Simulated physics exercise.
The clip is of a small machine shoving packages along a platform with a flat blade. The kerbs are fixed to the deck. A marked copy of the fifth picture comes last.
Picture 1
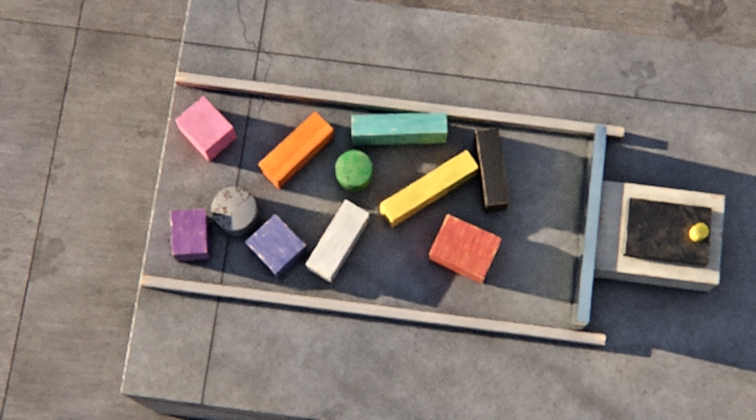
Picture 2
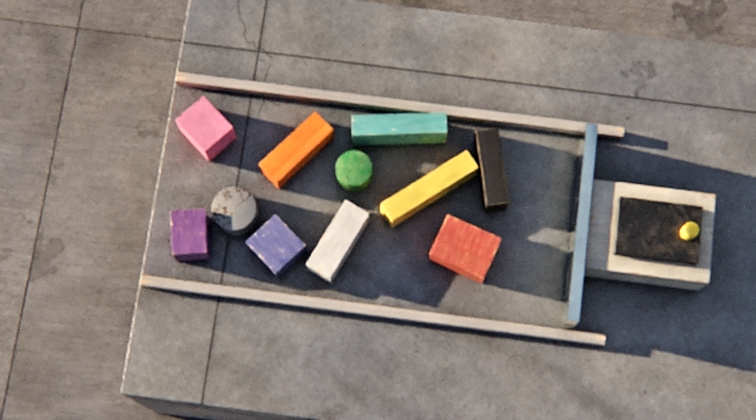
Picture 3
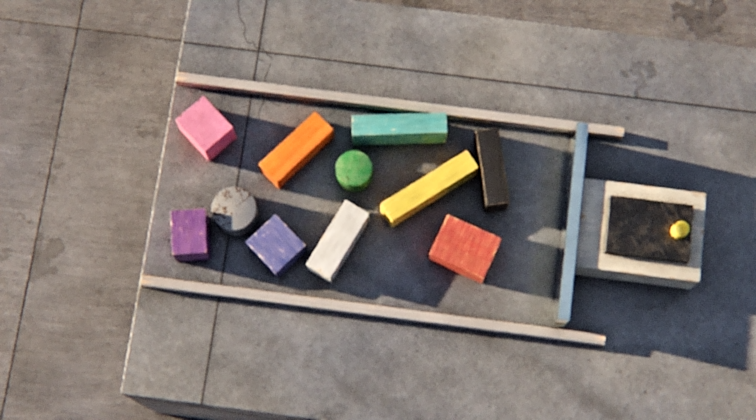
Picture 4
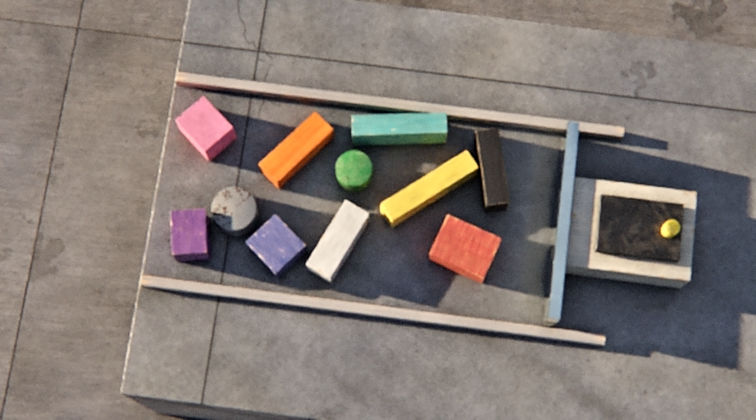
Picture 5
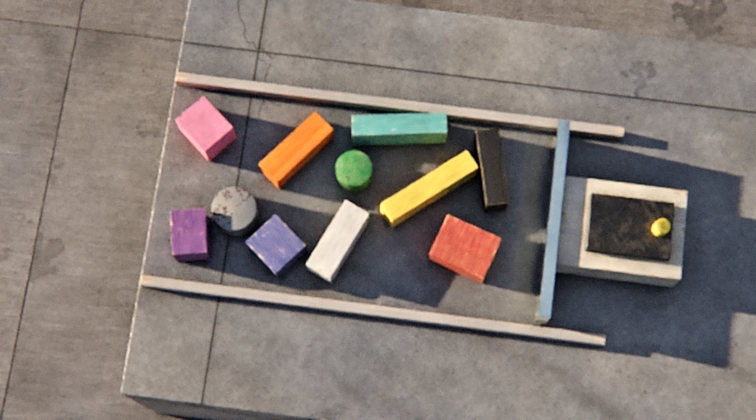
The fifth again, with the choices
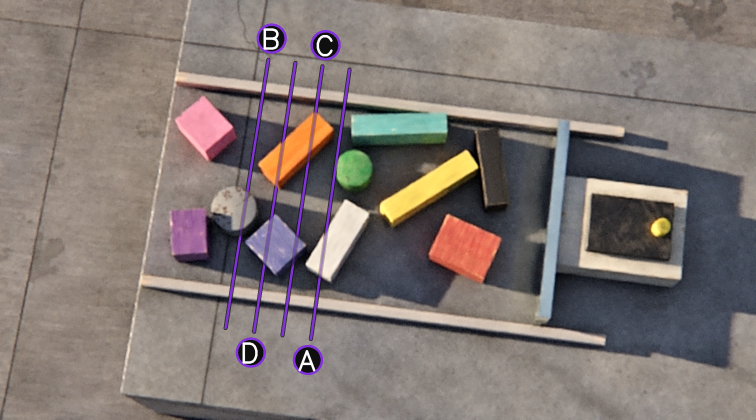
A small machine with a flat blade crept slowly left between two rails on a grey platform, closing in on the scattered colourful blocks, which all stayed still while the blade had not touched any.
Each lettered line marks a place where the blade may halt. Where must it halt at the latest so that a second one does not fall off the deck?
No second one falls up to C.
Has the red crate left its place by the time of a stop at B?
Yes.
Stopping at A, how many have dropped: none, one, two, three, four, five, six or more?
In all, none.
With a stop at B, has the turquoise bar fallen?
By then, no.
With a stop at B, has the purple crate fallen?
Yes.
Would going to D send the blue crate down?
By then, no.
On the marked copy, A at (331, 201); B at (248, 190); C at (303, 197); D at (275, 194).
Taking C. A third of the way, robot (532, 214); black stick (451, 164); red crate (422, 253).
Two thirds of the way, robot (443, 203); grey canister (228, 210); blue crate (244, 253).
When it is over, robot (373, 194); purple crate over the edge; pink crate (172, 136); one fallen.
As for the rest, A is within the limit but short; B drops five; D drops two.
